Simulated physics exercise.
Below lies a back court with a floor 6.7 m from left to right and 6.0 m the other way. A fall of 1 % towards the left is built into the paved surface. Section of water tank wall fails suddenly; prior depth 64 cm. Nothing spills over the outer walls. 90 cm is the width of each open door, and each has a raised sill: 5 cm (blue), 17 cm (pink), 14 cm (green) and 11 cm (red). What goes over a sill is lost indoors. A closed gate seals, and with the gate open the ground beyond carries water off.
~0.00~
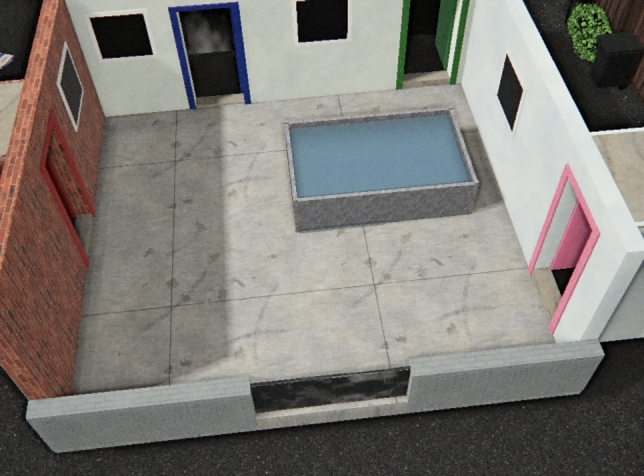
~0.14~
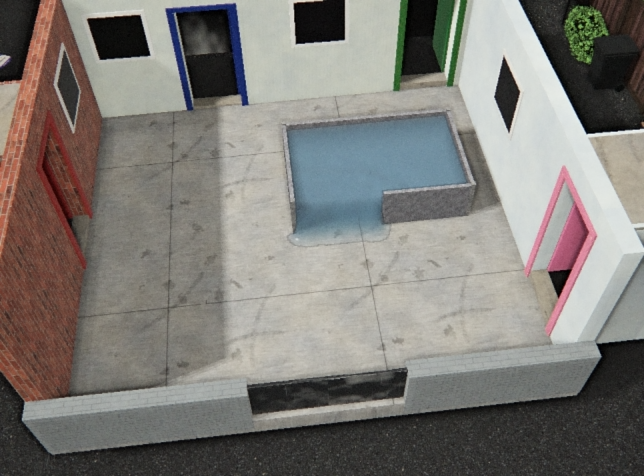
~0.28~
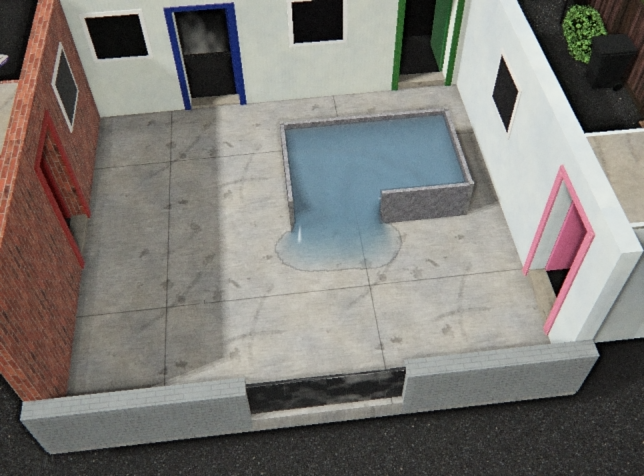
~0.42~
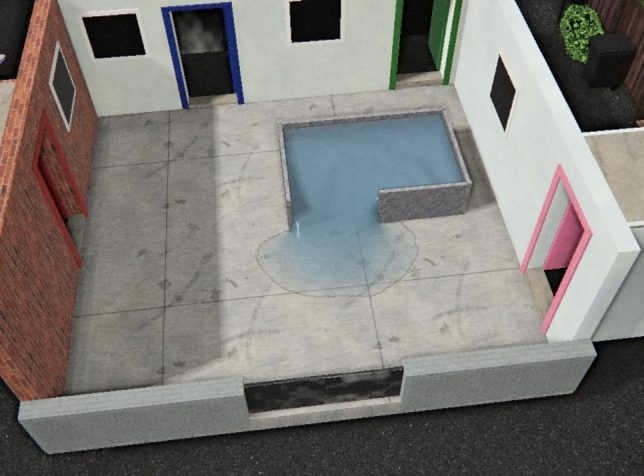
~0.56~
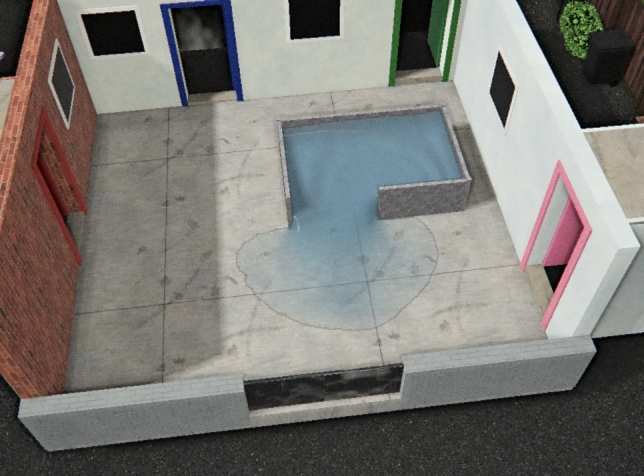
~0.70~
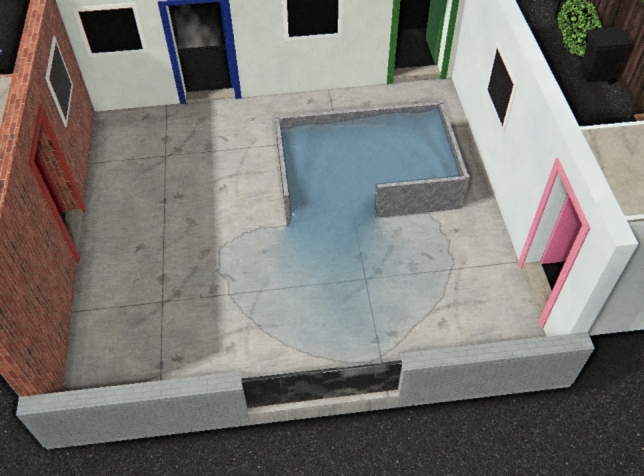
Water pours through a gap in the tank's front wall and spreads across the paved courtyard.
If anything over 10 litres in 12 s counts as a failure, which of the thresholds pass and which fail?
The blue door fails. The pink door passes. The green door passes. The red door passes.
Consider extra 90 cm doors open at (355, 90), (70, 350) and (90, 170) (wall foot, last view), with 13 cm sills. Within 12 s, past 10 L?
Per doorway, in order: Insufficient / sufficient / insufficient.
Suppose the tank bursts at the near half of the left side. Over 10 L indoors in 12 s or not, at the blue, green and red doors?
Here's how it goes: Blue falls short, green falls short, red exceeds it.
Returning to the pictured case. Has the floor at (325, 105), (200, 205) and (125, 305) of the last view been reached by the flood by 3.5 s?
Untouched, untouched, submerged.
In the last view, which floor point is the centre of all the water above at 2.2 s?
Around (342, 245) in the last picture.
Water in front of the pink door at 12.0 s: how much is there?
Some 4.0 centimetres of depth.
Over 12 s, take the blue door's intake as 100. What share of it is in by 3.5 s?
About 0 per cent.
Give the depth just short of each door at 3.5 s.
Depths in cm: Blue 0, pink 17, green 0, red 5.
After 1.4 s water covers 30 % of the floor and is deepest (36 cm) near (311, 230); blue door not reached, pink door not reached, green door not reached, red door not reached.
After 2.2 s water covers 35 % of the floor and is deepest (32 cm) near (321, 388); blue door not reached, pink door 2 cm at the sill, 0 L in, green door not reached, red door not reached.
After 3.5 s water covers 50 % of the floor and is deepest (32 cm) near (60, 419); blue door not reached, pink door 17 cm at the sill, 0 L in, green door not reached, red door 5 cm at the sill, 0 L in.
After 7.0 s water covers 95 % of the floor and is deepest (17 cm) near (94, 127); blue door 10 cm at the sill, 10 L in, pink door 7 cm at the sill, 2 L in, green door 11 cm at the sill, 0 L in, red door 8 cm at the sill, 0 L in.
After 12.0 s water covers 100 % of the floor and is deepest (14 cm) near (91, 155); blue door 11 cm at the sill, 66 L in, pink door 4 cm at the sill, 2 L in, green door 7 cm at the sill, 0 L in, red door 7 cm at the sill, 0 L in.
